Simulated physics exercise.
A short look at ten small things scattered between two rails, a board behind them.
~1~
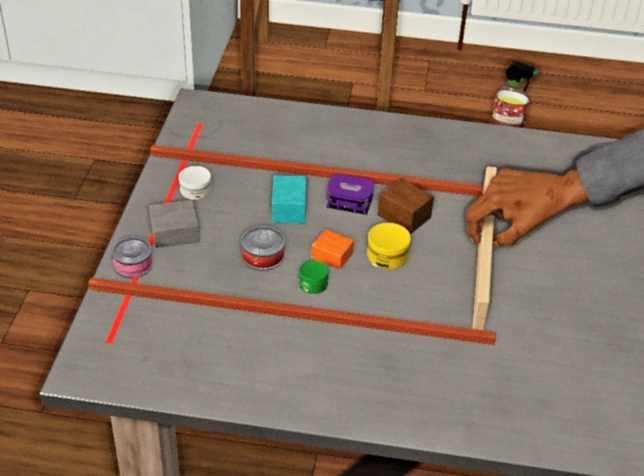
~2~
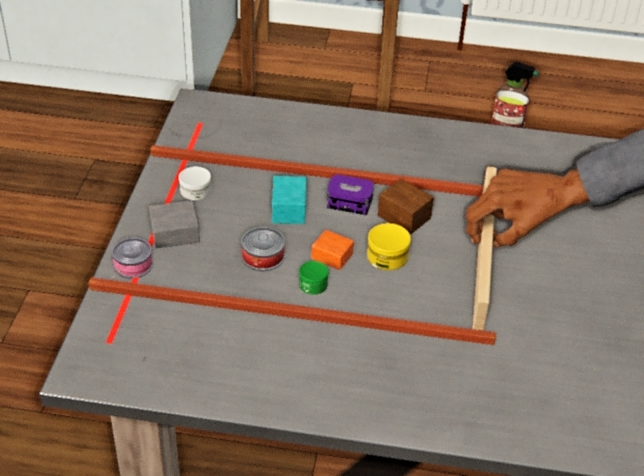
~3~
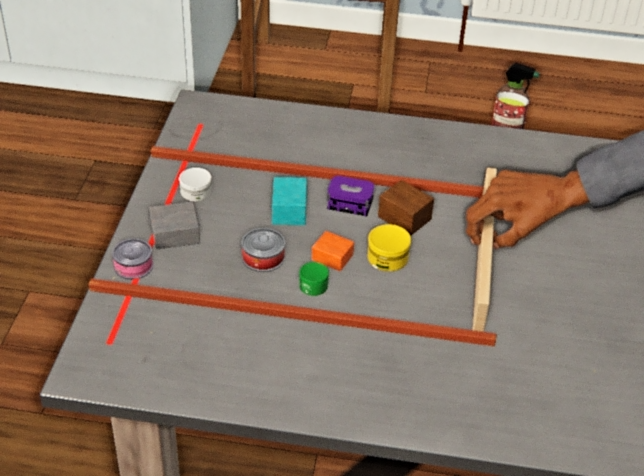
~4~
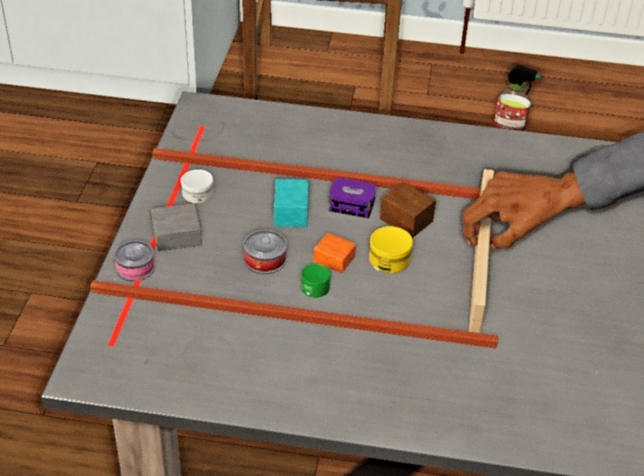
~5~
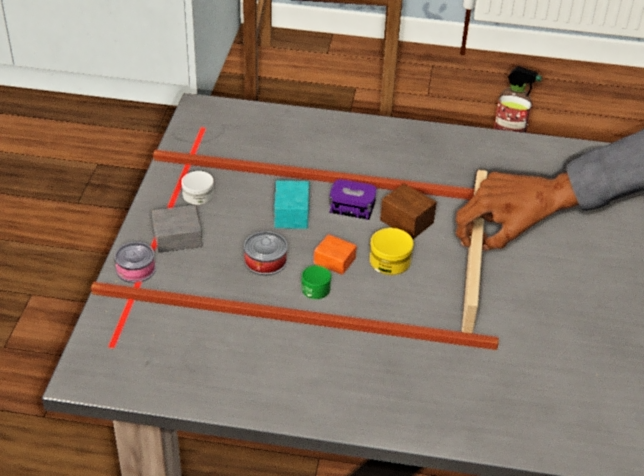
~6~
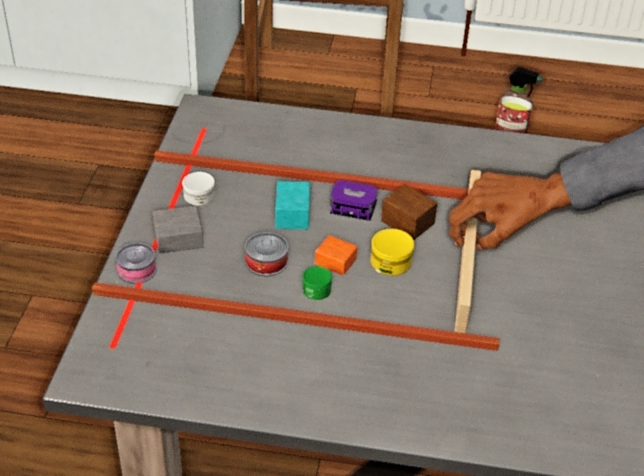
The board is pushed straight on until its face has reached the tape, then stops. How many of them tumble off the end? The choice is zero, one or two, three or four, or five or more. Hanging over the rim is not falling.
The number that fall off is five or more.
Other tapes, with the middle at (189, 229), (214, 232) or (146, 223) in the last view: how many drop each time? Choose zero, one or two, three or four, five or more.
One after another: 1 or 2; none at all; more than four.
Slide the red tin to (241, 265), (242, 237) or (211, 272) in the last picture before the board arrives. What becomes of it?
In turn it comes down; goes over; goes over.
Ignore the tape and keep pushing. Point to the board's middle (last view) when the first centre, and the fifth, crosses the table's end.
At (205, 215) for the first, at (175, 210) for the fifth.
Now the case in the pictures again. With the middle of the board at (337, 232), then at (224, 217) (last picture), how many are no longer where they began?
The counts are 7 and 10.
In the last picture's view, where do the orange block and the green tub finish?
First (118, 241), then (133, 257).
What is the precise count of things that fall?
Exactly 6.
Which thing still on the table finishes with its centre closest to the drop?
The orange block.
A little later, none off yet; pink tin at rest near (136, 263); grey block at rest near (178, 229); white tub at rest near (199, 189).
Next, none off yet; pink tin shifted about its own width near (107, 261); grey block shifted about its own width near (137, 227); white tub shifted well along near (145, 183).
When it is over, the number that fall off is five or more; down, purple case, turquoise block, red tin, white tub, grey block and pink tin.
